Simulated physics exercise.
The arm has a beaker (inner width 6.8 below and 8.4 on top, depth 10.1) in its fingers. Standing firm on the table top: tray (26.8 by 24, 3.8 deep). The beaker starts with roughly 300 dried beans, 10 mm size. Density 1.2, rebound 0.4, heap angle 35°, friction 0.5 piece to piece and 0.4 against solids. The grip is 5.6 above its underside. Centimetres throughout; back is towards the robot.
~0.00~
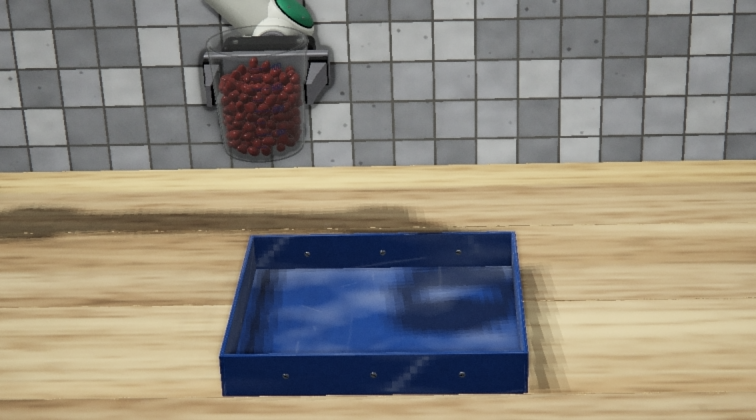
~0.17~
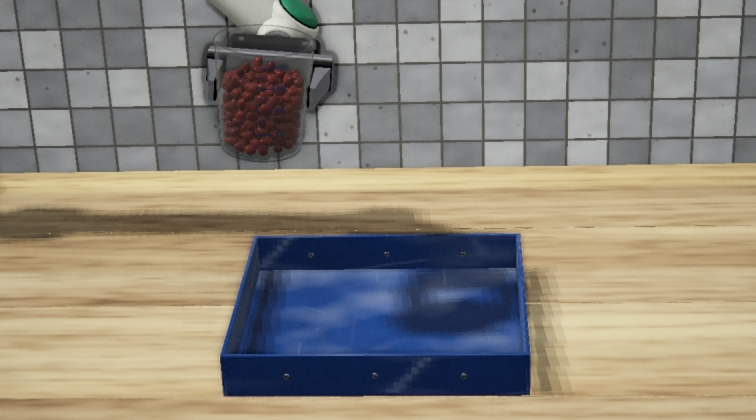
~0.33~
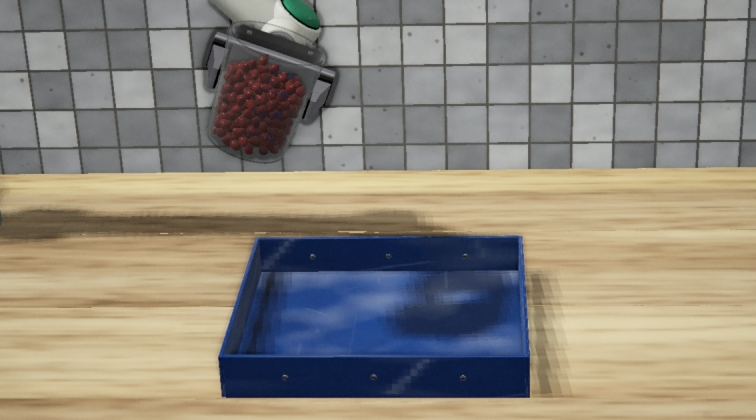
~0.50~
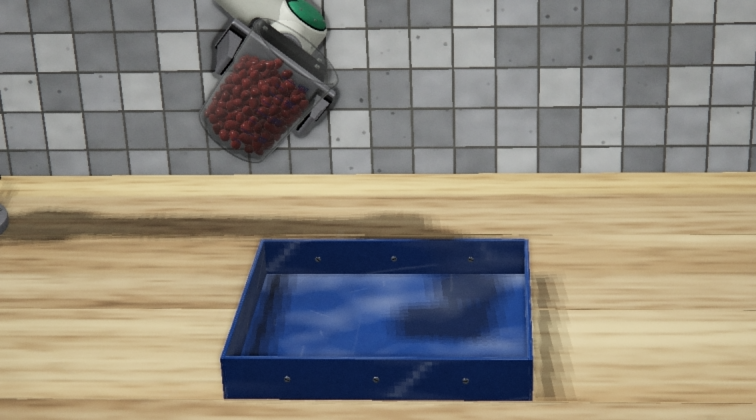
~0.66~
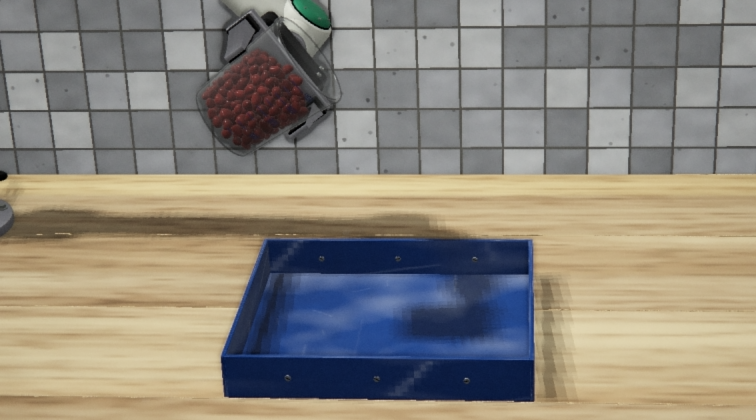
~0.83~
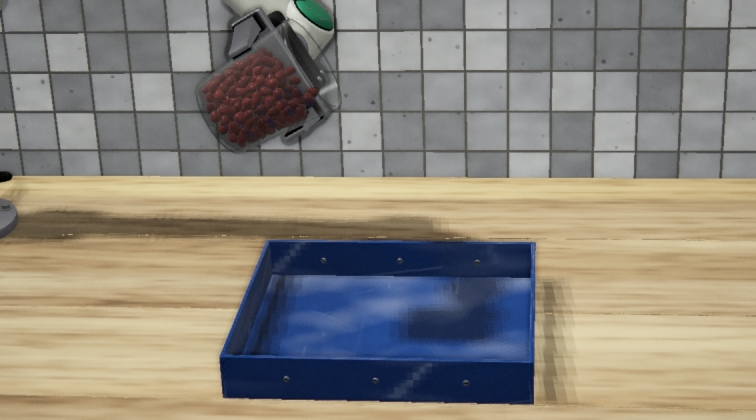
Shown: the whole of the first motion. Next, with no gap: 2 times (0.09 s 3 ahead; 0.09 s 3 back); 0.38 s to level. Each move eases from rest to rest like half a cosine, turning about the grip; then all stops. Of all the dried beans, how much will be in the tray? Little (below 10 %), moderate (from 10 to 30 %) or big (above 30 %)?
Share in the tray: Moderate (from 10 to 30 %).
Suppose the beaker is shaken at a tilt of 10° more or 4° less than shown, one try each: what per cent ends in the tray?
Some 35 and 10 per cent.
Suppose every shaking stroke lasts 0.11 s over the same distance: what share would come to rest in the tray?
In that case some 10 per cent.
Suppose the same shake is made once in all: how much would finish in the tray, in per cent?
In that case some 10 per cent.
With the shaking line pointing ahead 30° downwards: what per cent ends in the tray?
Some 5 per cent.
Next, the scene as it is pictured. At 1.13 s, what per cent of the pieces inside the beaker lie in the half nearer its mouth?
Some 45 per cent.
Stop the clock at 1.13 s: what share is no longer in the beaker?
Some 10 per cent.
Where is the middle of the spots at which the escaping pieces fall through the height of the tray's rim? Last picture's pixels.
Near (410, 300).
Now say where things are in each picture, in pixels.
In the first frame, beaker middle at (261, 96), level; upper third of the load around (259, 88), from x 225 to 295, top at y 65; 297 in the beaker.
In the second frame, beaker middle at (263, 96), tilted 6° forward; upper third of the load around (260, 86), from x 225 to 300, top at y 60.
In the third frame, beaker middle at (261, 96), tilted 21° forward; upper third of the load around (255, 85), from x 215 to 300, top at y 60.
In the fourth frame, beaker middle at (263, 96), tilted 39° forward; upper third of the load around (255, 84), from x 210 to 305, top at y 60.
In the fifth frame, beaker middle at (264, 92), tilted 54° forward; upper third of the load around (257, 79), from x 205 to 300, top at y 55.
In the sixth frame, beaker middle at (265, 92), tilted 60° forward; upper third of the load around (255, 79), from x 205 to 315, top at y 55; 297 in the beaker.
By 1.13 s, tilted 60° forward, highest piece 26 above the table; 270 in the beaker, 27 in flight or on a rim.
By 1.42 s, tilted 20° forward, highest piece 28 above the table; 251 in the beaker, 43 in the tray, 1 on the table or floor, 2 in flight or on a rim.
By 1.77 s, level, highest piece 28 above the table; 251 in the beaker, 45 in the tray, 1 on the table or floor.
By 2.82 s, level, highest piece 28 above the table; 251 in the beaker, 45 in the tray, 1 on the table or floor.
Final count, 251 in the beaker, 45 in the tray, 1 on the table or floor. That is 15 % in the tray.
